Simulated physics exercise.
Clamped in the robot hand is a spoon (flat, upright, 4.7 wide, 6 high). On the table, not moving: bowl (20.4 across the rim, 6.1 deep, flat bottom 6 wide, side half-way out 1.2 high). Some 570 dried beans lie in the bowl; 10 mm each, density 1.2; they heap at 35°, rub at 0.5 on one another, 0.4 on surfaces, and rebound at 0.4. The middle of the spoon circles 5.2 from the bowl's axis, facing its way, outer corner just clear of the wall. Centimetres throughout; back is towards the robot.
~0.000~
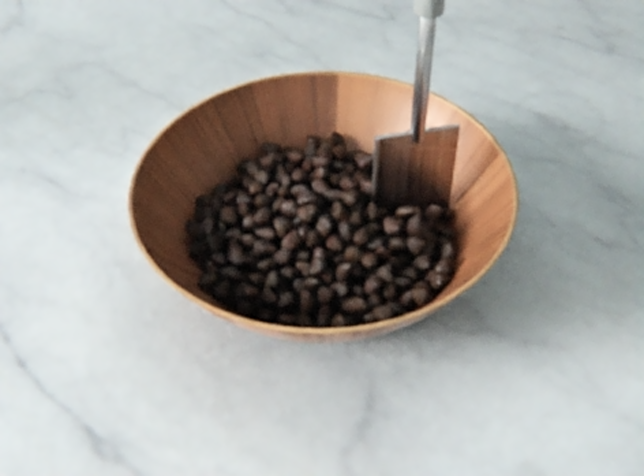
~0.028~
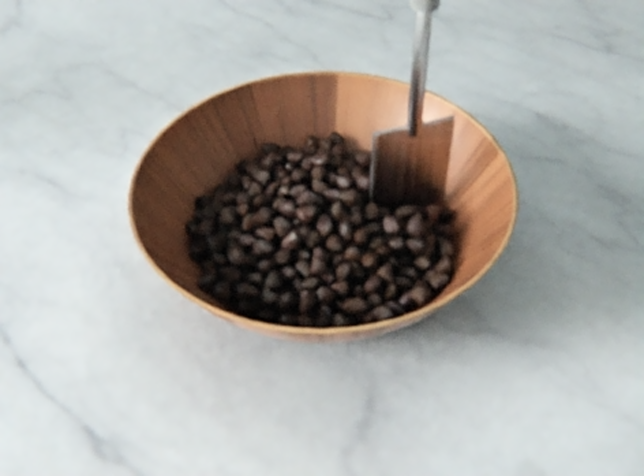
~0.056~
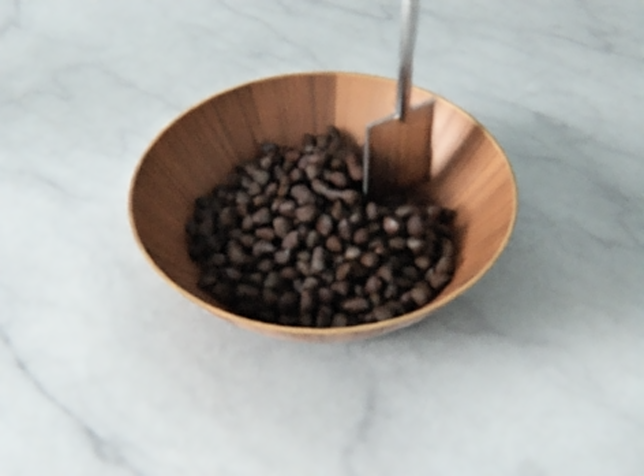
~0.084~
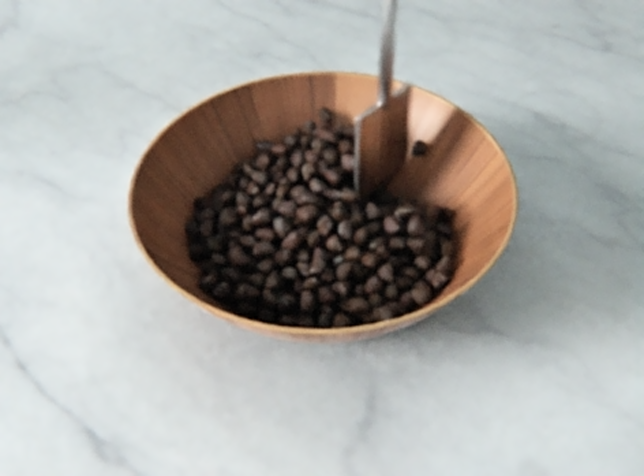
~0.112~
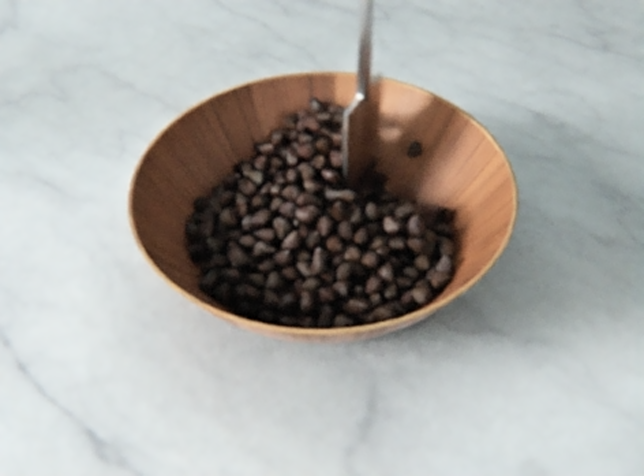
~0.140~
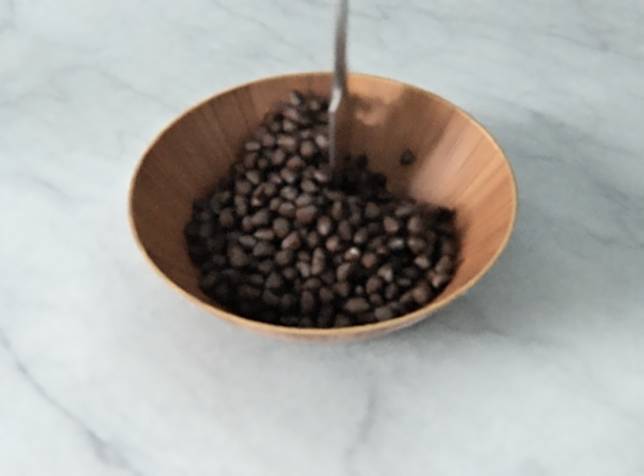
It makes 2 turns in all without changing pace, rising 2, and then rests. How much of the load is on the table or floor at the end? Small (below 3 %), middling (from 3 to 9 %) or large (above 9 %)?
A middling share, from 3 to 9 %, ends on the table or floor.
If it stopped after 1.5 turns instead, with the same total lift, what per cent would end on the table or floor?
In that case some 5 per cent.
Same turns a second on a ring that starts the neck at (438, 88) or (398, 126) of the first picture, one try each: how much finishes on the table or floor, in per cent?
About 0 and 5 per cent.
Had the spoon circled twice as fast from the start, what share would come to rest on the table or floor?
In that case some 30 per cent.
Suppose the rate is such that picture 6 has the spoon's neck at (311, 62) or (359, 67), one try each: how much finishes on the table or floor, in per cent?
About 15 and 5 per cent.
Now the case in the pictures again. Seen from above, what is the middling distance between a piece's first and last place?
Roughly 2 cm.
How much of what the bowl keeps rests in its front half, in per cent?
Some 50 per cent.
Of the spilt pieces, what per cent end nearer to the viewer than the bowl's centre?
Some 70 per cent.
After 0.62 s, 323° round, highest piece 9 above the table; 548 in the bowl, 21 on the table or floor, 1 in flight or on the tool.
After 1.09 s, 220° round, highest piece 7 above the table; 536 in the bowl, 33 on the table or floor, 1 in flight or on the tool.
After 1.53 s, 0° round, highest piece 7 above the table; 536 in the bowl, 34 on the table or floor.
After 2.23 s, 0° round, highest piece 7 above the table; 536 in the bowl, 34 on the table or floor.
In the end, 536 in the bowl, 34 on the table or floor. That is 6 % on the table or floor.
